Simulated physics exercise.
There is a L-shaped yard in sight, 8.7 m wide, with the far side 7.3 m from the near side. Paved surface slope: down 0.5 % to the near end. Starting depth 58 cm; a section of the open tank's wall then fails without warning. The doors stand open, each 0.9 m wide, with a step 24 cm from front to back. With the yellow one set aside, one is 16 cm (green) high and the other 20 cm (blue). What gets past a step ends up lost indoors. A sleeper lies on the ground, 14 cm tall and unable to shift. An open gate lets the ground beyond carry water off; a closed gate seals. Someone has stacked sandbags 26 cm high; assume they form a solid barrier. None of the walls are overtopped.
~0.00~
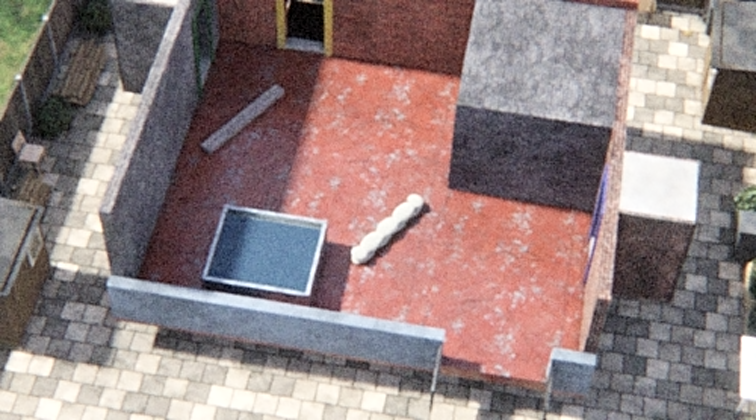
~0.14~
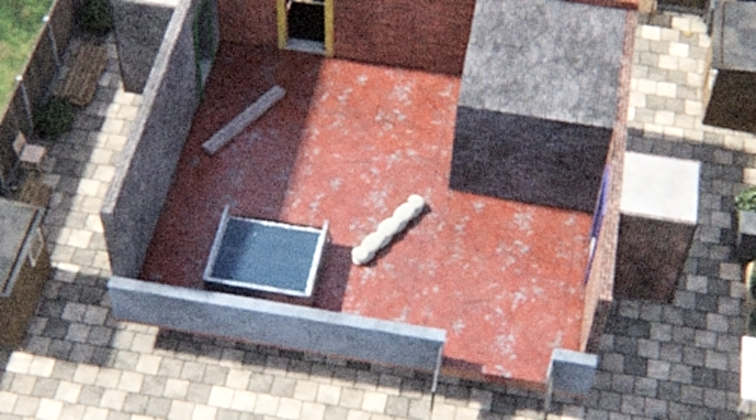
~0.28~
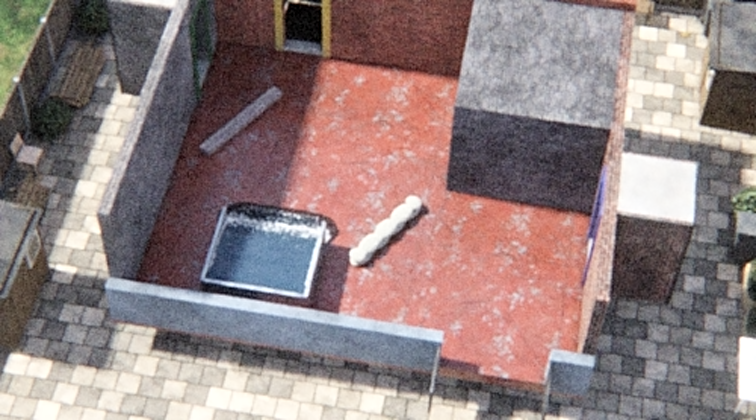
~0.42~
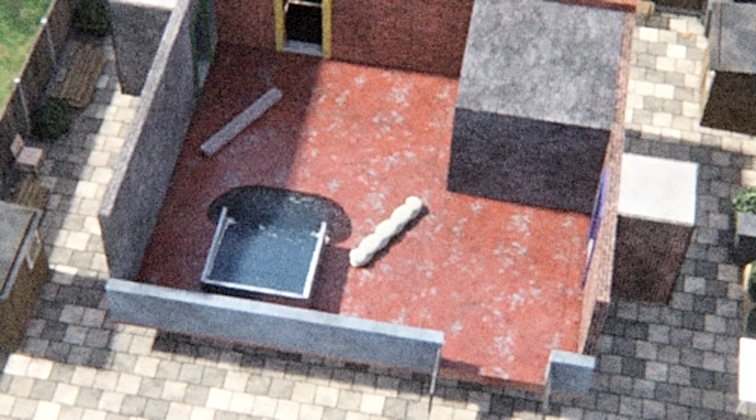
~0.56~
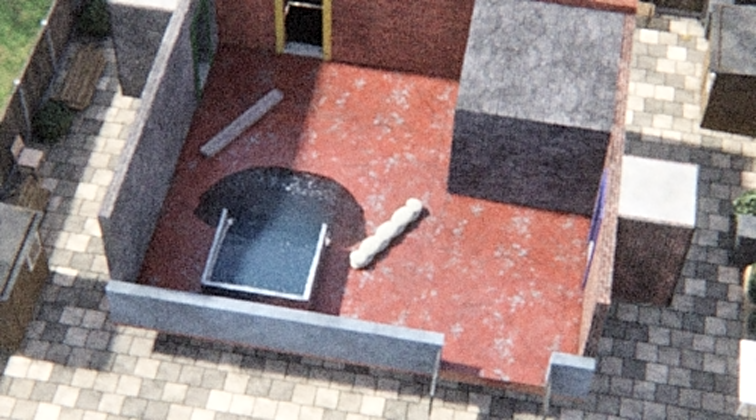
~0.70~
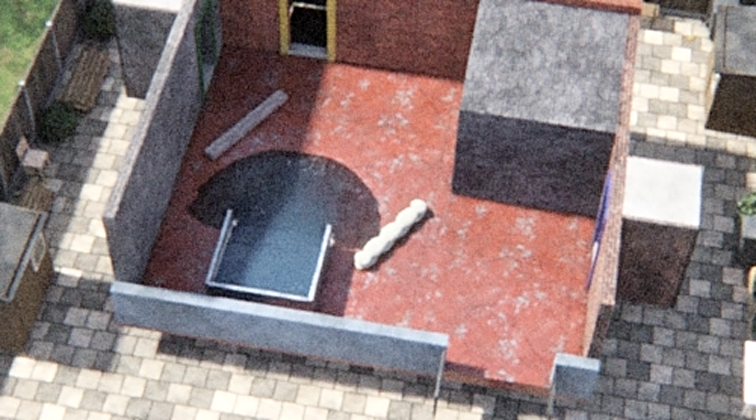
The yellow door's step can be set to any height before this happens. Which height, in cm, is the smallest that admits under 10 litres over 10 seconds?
The smallest is close to 17 cm.
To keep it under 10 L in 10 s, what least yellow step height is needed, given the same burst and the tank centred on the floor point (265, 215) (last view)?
That setup calls for roughly 23 cm.
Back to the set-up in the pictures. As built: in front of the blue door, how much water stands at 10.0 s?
Roughly 0.0 cm deep.
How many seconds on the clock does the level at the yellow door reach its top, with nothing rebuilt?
I'd guess close to 2.8 seconds.
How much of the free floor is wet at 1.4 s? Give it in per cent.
About 30 per cent.
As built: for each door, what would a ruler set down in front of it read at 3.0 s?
Lab note, cm: Green 1; blue 0; yellow 17.
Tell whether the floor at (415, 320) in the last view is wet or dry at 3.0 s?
It is not reached.
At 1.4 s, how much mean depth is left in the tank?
Around 27 cm deep on average.
After 1.4 s water covers 30 % of the floor, deepest (22 cm) near (260, 229); it has not reached the yellow door.
After 3.0 s water covers 50 % of the floor, deepest (25 cm) near (357, 66); 17 cm at the yellow door, 27 litres in over its 11 cm step.
After 10.0 s water covers 70 % of the floor, deepest (8 cm) near (225, 115); 5 cm at the yellow door, 42 litres in over its 11 cm step.
At the yellow door as built, the water arrived by 1.7 s and peaked near 18 cm at 2.8 s.
With a step of 14 cm, 22 litres would have come in within the 10 s; with 19 cm, 6 litres. So under 10 litres takes about 17 cm.
